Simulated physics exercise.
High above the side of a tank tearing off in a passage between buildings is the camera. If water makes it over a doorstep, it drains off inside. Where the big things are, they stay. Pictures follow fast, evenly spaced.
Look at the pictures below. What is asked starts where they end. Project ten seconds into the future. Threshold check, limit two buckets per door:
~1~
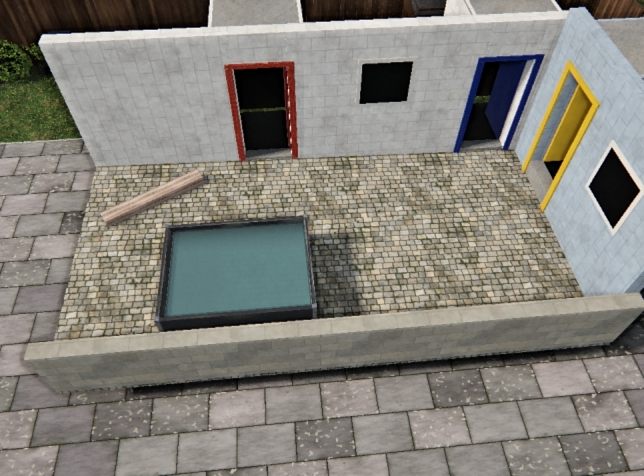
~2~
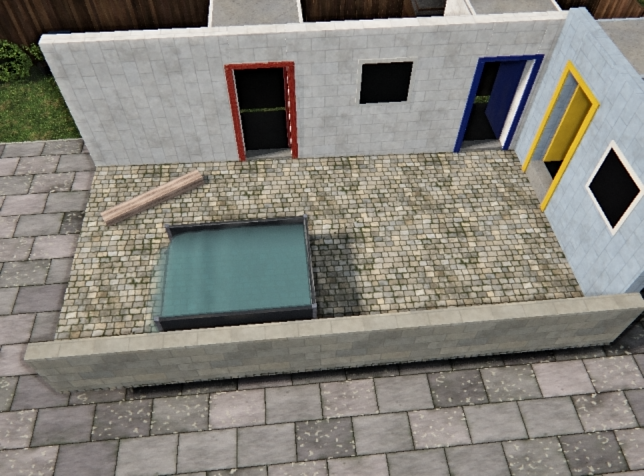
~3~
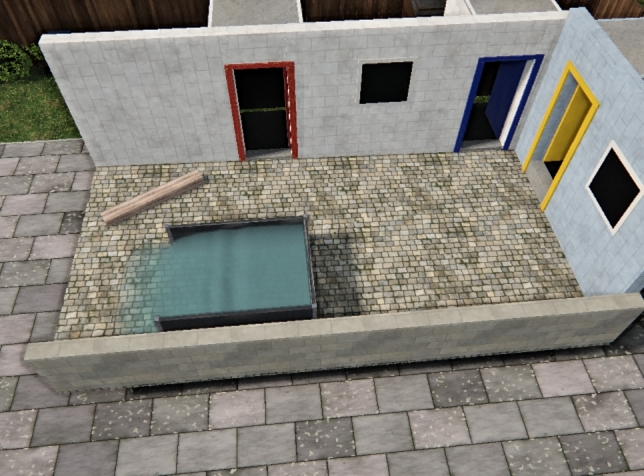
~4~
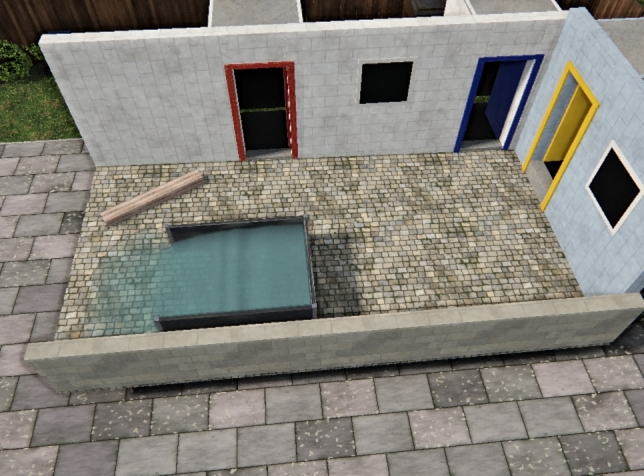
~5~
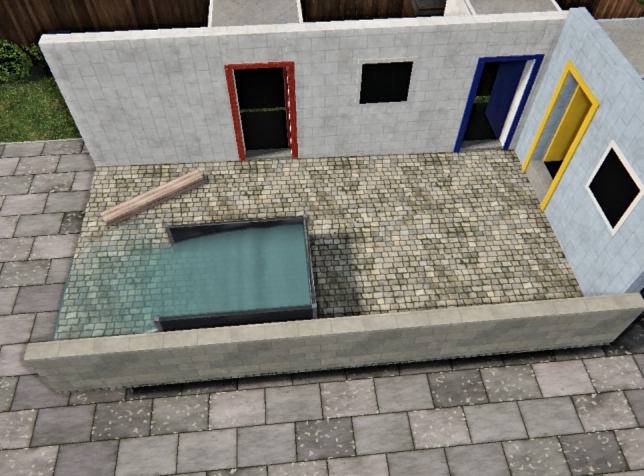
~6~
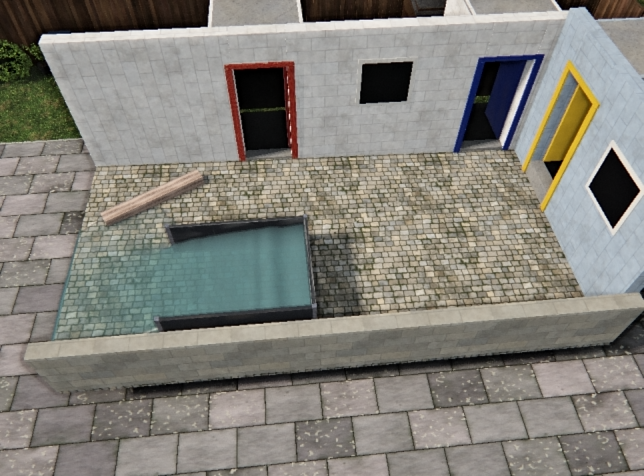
Yellow door under; blue door under; red door under.
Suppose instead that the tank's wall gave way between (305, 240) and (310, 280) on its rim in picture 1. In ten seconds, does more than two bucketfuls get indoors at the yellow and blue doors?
Yellow: Short of the mark; blue: Past the mark.
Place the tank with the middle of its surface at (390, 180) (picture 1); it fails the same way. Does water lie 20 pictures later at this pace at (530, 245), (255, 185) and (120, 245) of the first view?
First one stays unwetted, next one gets inundated, last one gets inundated.
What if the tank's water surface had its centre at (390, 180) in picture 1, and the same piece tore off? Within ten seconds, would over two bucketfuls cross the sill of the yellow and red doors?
Result - yellow door undershoots, red door overshoots.
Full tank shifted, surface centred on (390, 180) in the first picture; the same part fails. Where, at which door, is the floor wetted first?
That would be the door marked red, I think.
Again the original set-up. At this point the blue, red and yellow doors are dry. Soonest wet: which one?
I'd say the red one.
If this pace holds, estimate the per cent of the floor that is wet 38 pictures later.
It comes to roughly 15 in a hundred.
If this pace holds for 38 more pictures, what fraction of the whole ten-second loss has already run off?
About 95 %.
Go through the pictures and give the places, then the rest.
The first frame shows still water in the tank at (237, 267).
In the second frame, the front is at a hidden place, out from the gap at (171, 286).
In the third frame, the front is at a hidden place, out from the gap at (172, 288).
In the fourth frame, the front is at a hidden place, out from the gap at (172, 289).
In the fifth frame, the front is at a hidden place, out from the gap at (173, 289).
In the sixth frame, the front is at (80, 237), out from the gap at (173, 289).
A moment on, water covers 15 % of the floor; the yellow door not reached, the blue door not reached, the red door not reached.
Next, water covers 15 % of the floor; the yellow door not reached, the blue door not reached, the red door not reached.
Then, water covers 15 % of the floor; the yellow door not reached, the blue door not reached, the red door not reached.
Later, water covers 15 % of the floor; the yellow door not reached, the blue door not reached, the red door not reached.
In the end, water covers 20 % of the floor; the yellow door not reached, the blue door not reached, the red door wet at the sill, nothing in.
